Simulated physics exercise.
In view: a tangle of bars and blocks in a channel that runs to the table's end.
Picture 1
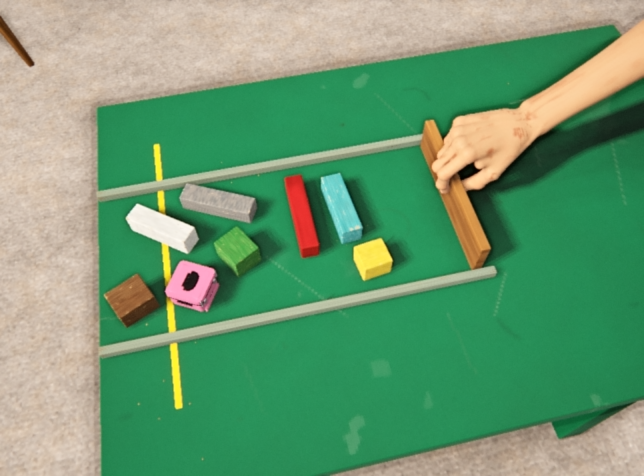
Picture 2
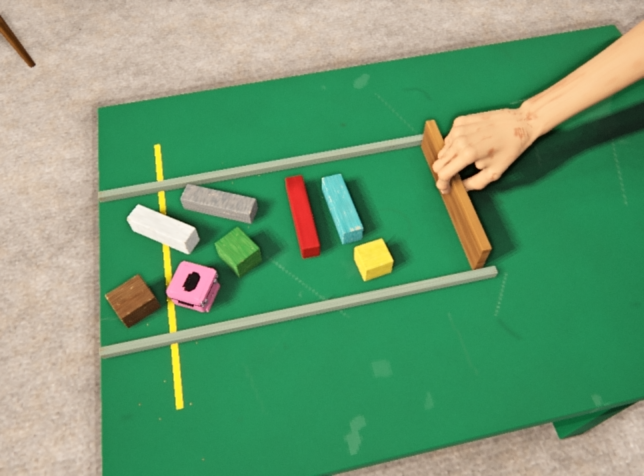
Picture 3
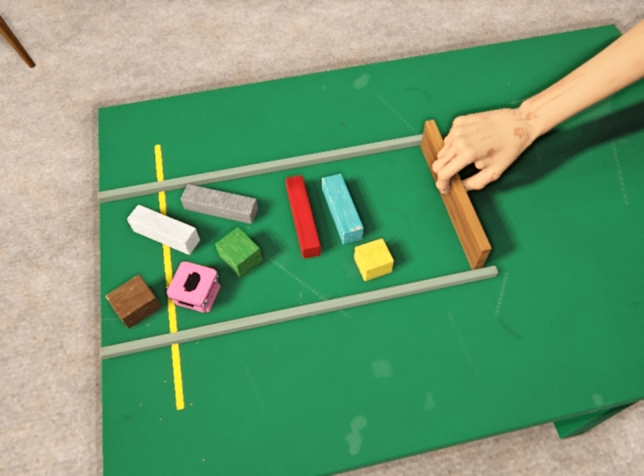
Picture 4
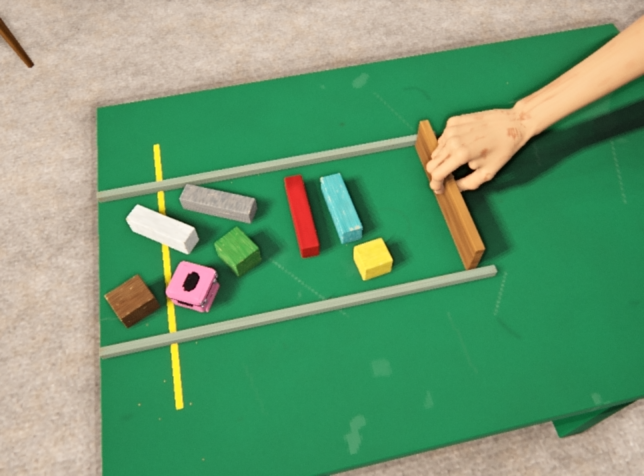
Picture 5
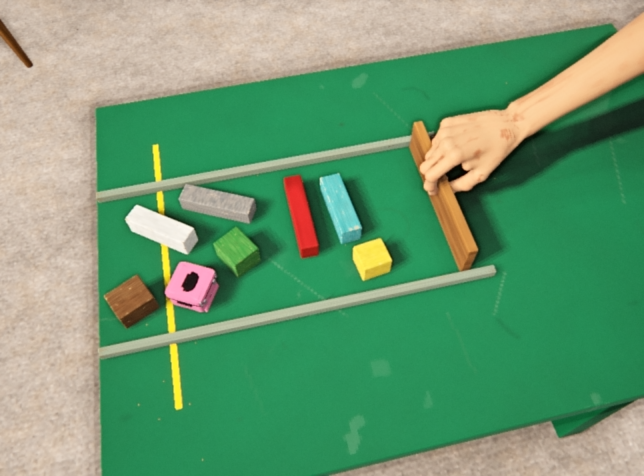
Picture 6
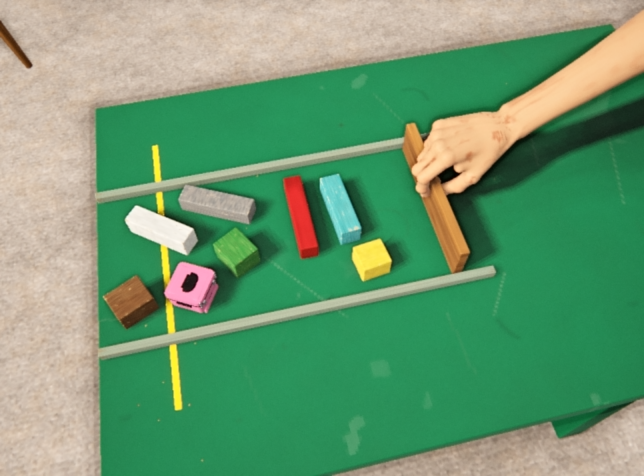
A hand reaches in from the upper right and grips an upright wooden board across a railed channel on a green table, seen from above at a slant. Left of the board lie yellow, turquoise, red, green and grey pieces, then white, pink and brown ones near a yellow tape line. The hand holds nearly still, then slides the board slightly left, touching none of them.
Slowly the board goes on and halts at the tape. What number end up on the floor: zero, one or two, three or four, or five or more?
In the end the number that fall off is one or two.
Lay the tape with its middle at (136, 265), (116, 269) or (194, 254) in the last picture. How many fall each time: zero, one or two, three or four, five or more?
Taking them in turn, at least five; five or more; none at all.
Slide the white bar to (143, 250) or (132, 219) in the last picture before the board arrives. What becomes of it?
The white bar tumbles off; drops off.
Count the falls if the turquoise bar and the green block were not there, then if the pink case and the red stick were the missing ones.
It would be 1 and 0.
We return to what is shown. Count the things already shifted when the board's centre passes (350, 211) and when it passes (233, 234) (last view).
2 and 7.
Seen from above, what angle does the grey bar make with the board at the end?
Roughly 0° out of line.
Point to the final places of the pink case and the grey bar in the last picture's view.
The pink case stops around (116, 314); the grey bar around (111, 226).
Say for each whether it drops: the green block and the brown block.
The green block survives; the brown block tumbles off.
A little later, none off yet; brown block at rest near (132, 302); white bar at rest near (162, 230); pink case at rest near (192, 289).
Next, none off yet; brown block shifted a little near (119, 304); white bar shifted a little near (122, 234); pink case shifted about its own width near (162, 304).
When it is over, the number that fall off is one or two; down, white bar and brown block.
